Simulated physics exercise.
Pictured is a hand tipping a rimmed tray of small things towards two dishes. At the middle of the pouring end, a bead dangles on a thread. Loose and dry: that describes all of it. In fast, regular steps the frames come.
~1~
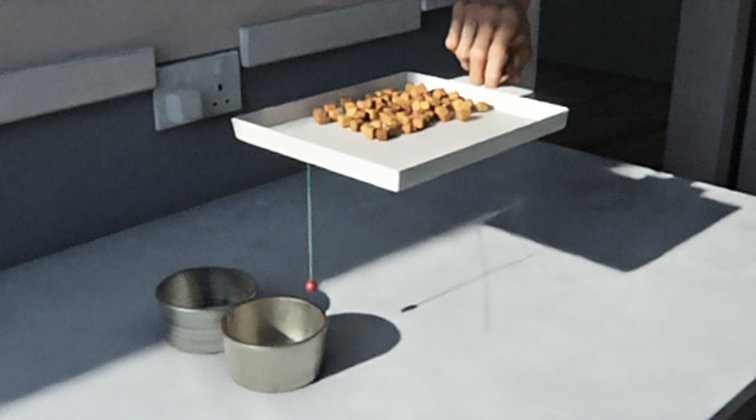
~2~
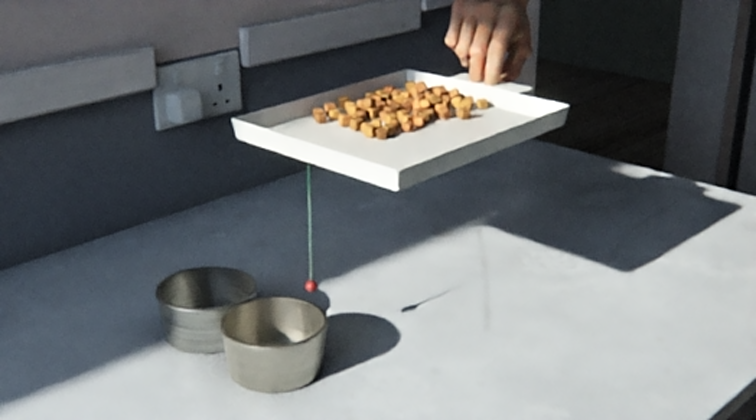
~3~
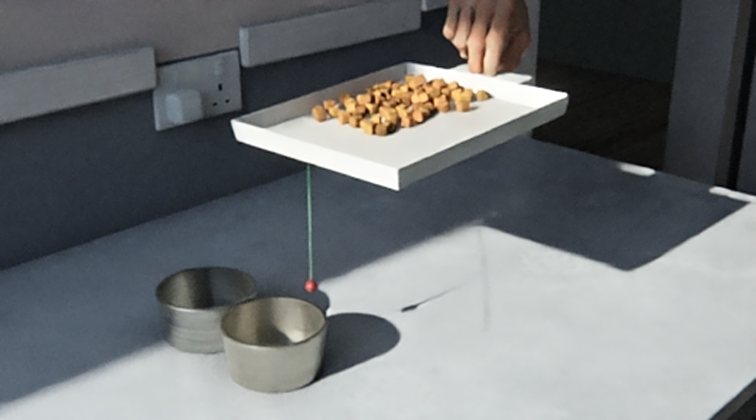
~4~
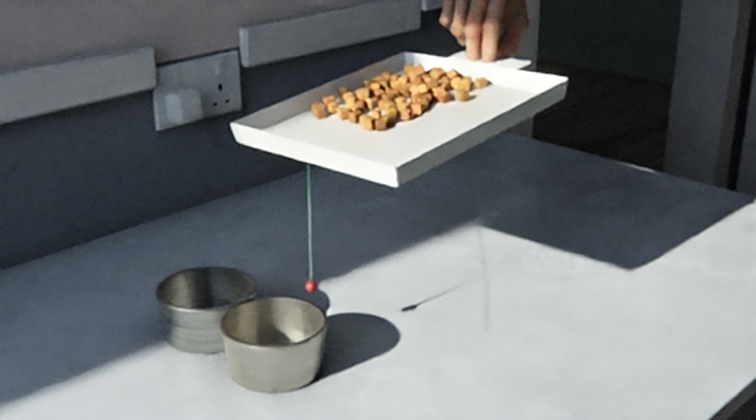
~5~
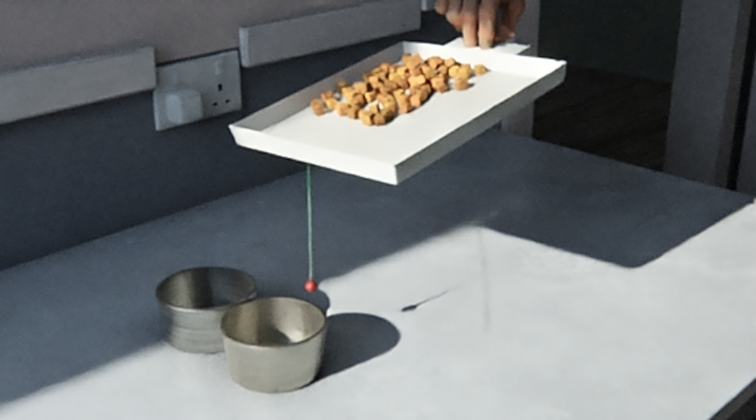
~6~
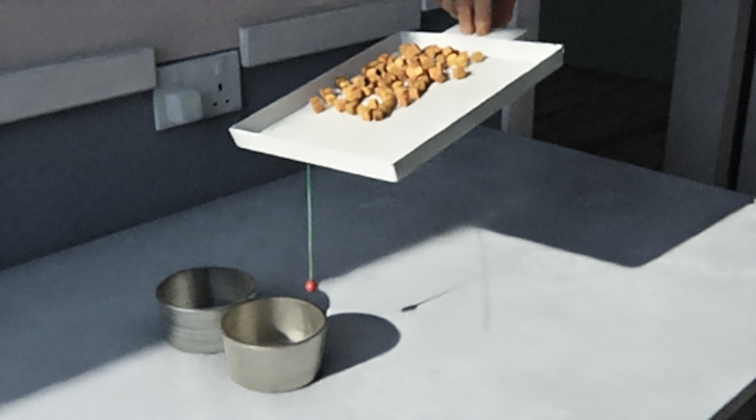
A white rimmed tray of brown sugar cubes, gripped at its far edge by a hand at the top, tilts gradually as the hand raises that side, its left corner dipping slightly. Below, two grey metal dishes sit at left, near a red bead hanging still on a green thread. The sunlit grey tabletop, seen from slightly above by a steady camera, meets a dark wall with a white socket.
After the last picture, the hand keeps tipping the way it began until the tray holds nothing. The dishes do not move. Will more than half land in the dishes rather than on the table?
The dishes are left with the main part.
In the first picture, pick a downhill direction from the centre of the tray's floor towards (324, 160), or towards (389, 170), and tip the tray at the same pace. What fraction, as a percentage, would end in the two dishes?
In order, some 70 % and some 0 %.
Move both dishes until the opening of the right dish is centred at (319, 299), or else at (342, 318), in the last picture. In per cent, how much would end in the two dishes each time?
It works out to 30 percent and then 30 percent.
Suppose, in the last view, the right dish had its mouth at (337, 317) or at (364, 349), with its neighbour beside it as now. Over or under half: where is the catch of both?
Result, first place: Not as much as half; second place: Not as much as half.
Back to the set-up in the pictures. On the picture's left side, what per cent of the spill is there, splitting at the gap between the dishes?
About 50 percent of the spill.
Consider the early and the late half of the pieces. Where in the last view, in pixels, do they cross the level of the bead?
It goes through near (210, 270) first, then near (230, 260).
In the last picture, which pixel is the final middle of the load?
Resting centre, last picture - approx. (212, 324).
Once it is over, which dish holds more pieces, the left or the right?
Observation: The greater share ends in the dish at the left.
Shortly afterwards, tray tipped steeply; the whole lot on the tray.
Next, tray tipped right over; all but a few on the tray; only a few in the left dish.
Some moments later, tray tipped past a quarter turn; near a quarter in the right dish; near half in the left dish; near a quarter outside both.
In the end, tray tipped past a quarter turn; near a quarter in the right dish; near half in the left dish; near a quarter outside both.
